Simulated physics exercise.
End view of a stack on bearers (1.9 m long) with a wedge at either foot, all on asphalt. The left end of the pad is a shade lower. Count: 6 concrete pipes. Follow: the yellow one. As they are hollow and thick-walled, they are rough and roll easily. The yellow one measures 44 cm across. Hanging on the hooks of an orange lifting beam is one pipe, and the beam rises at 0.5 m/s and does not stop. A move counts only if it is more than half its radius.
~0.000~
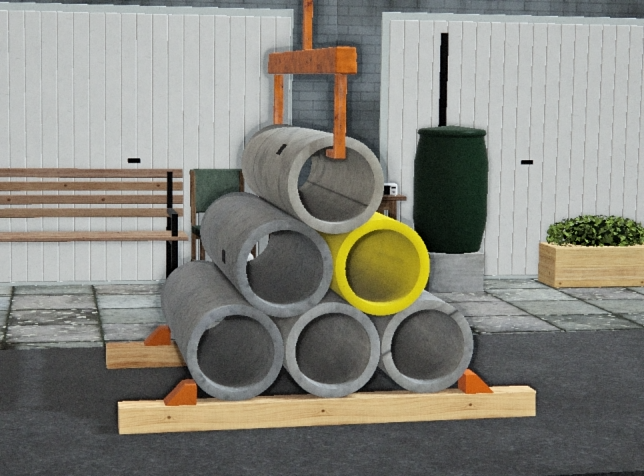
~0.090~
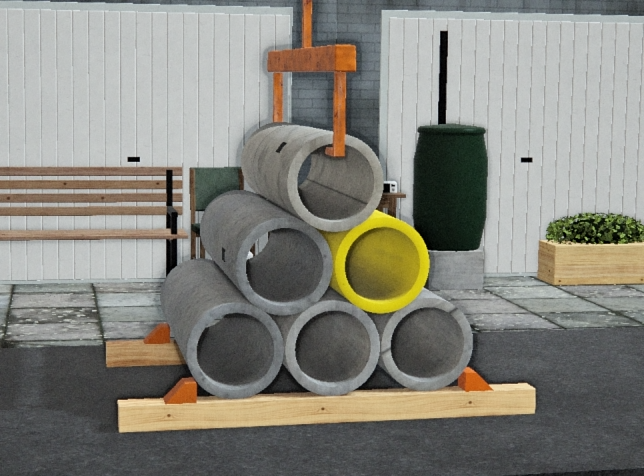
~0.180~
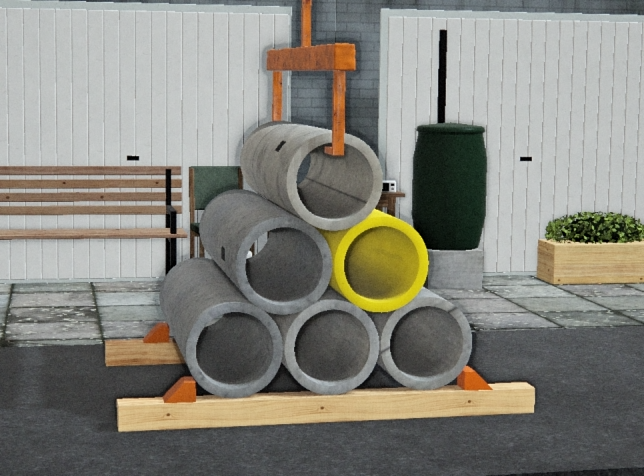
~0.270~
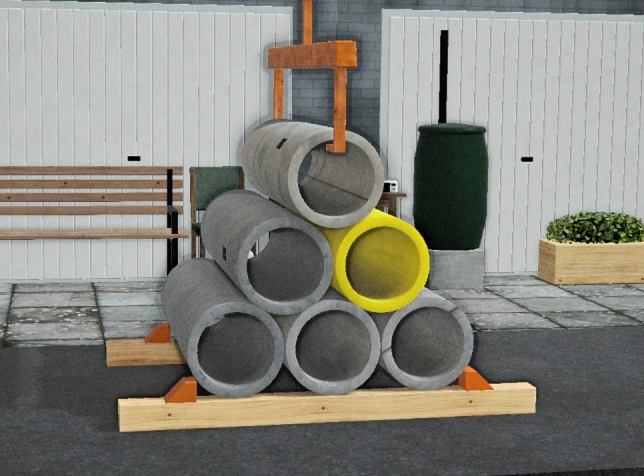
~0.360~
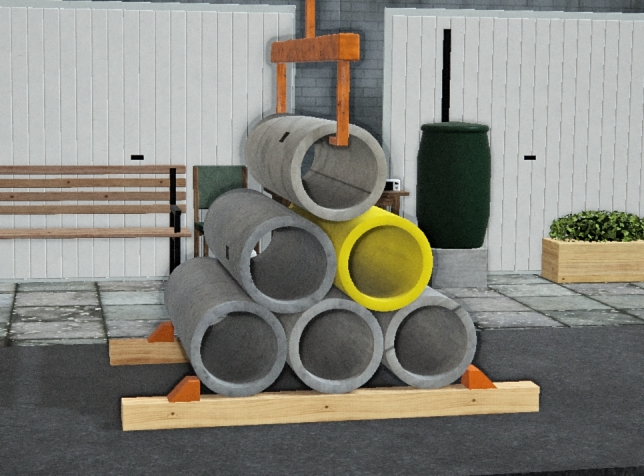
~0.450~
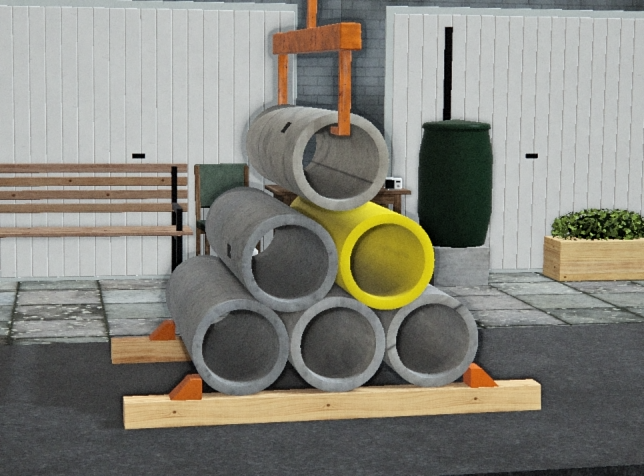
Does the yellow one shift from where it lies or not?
Result for yellow: Left in its spot.
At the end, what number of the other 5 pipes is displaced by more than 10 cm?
0.
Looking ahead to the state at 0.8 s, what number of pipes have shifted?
0.
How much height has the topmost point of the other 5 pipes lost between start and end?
It sits roughly 0 cm lower at the end.
Then, 0.8 s in, yellow is unmoved; 0 out of place.
In the end (1.2 s), yellow is unmoved; 0 out of place.
